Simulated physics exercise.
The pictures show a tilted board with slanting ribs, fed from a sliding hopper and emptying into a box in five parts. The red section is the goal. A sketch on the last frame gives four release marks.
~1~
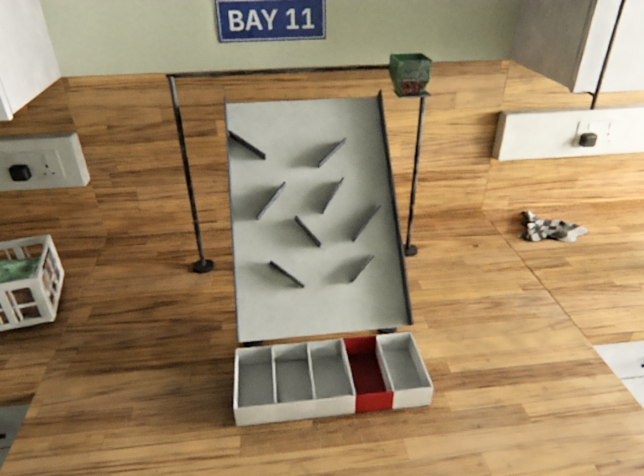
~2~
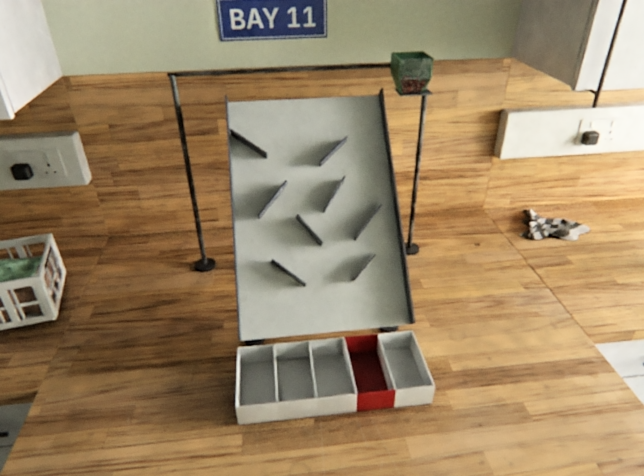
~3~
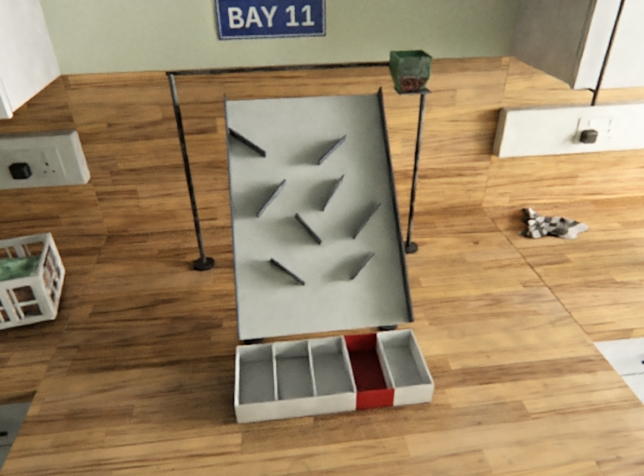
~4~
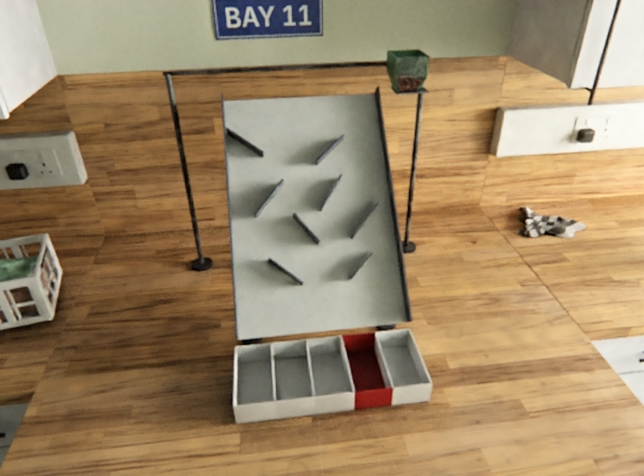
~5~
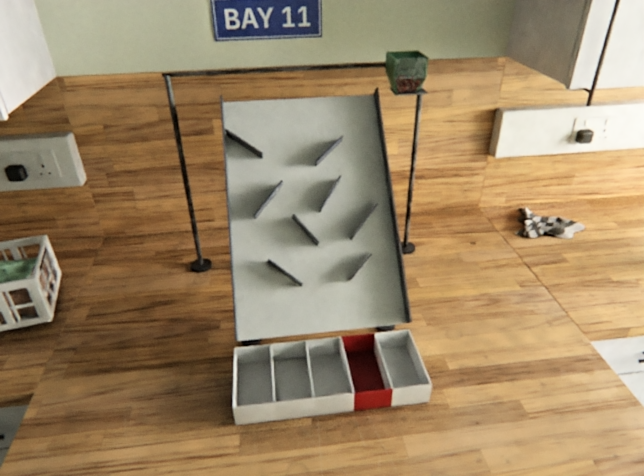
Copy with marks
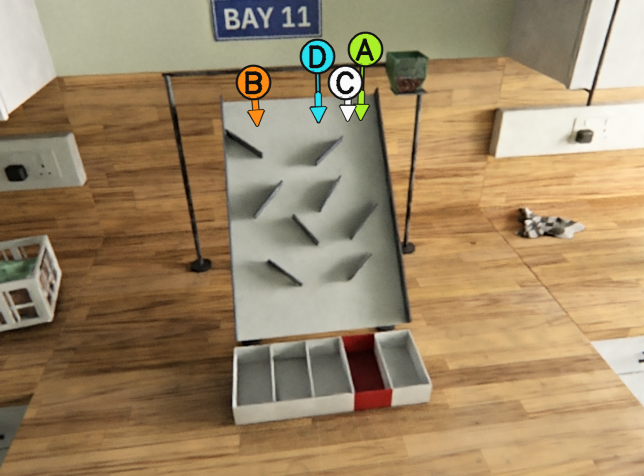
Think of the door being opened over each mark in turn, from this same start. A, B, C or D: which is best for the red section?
It is D.
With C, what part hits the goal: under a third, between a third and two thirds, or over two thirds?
Mark C gives under a third.
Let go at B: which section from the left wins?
The first.
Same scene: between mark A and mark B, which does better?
It is B.
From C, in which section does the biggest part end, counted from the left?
The third from the left.
On the marked copy, mark A meets the board at (360, 114); mark B meets the board at (256, 120); mark C meets the board at (347, 115); mark D meets the board at (318, 116).
Choosing A, not one piece in the red section, almost all in other sections.
Choosing B, roughly a third in the red section, roughly half in other sections, about a tenth held on the board.
Choosing C, about a tenth in the red section, the larger part in other sections.
Choosing D, roughly half in the red section, roughly half in other sections, just a few held on the board.
